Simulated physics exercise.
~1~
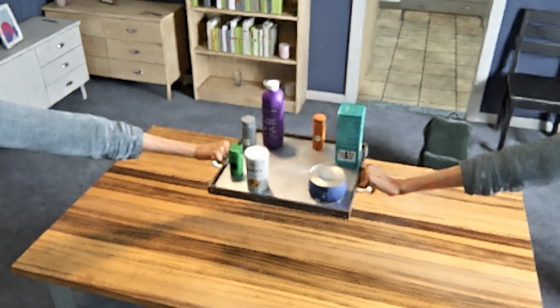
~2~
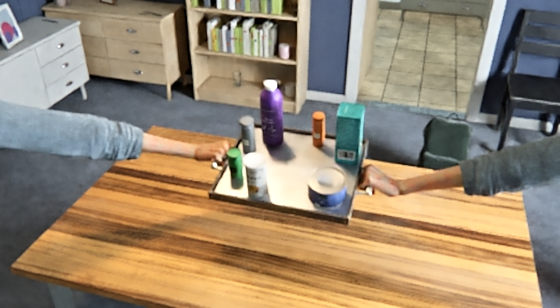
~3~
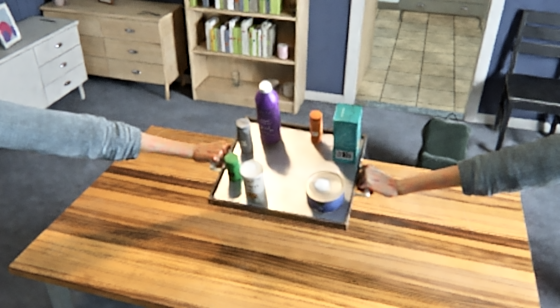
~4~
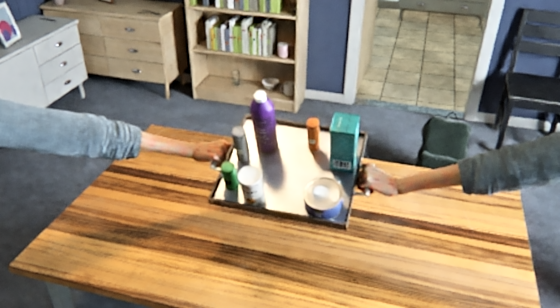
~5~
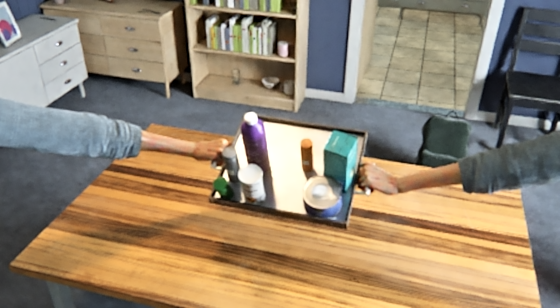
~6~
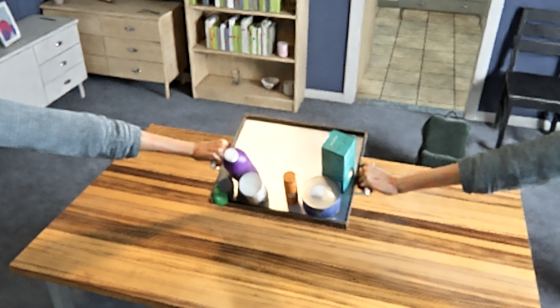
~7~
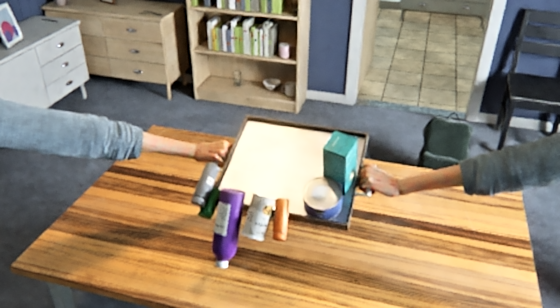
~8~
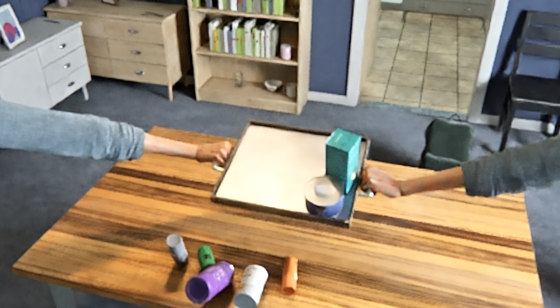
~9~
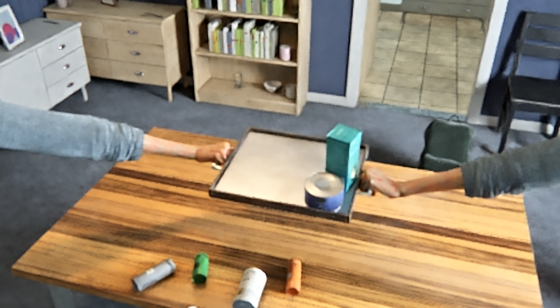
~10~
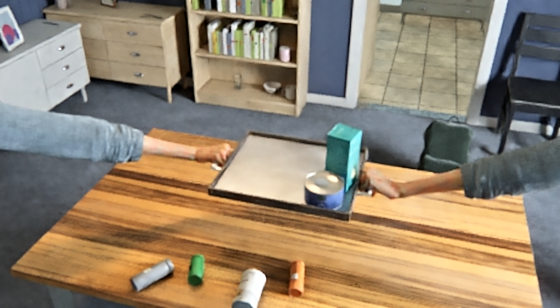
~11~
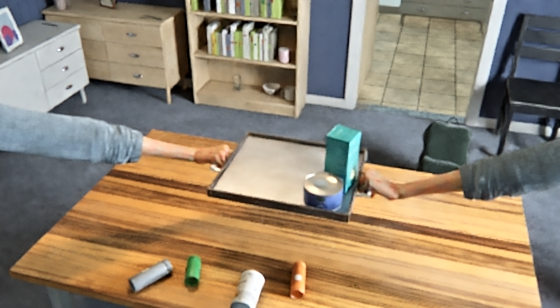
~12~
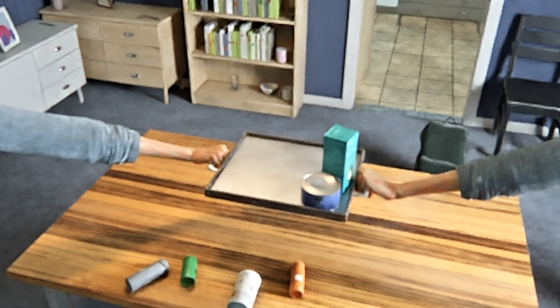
A purple bottle and four smaller containers tumble onto the table as hands tilt a tray.
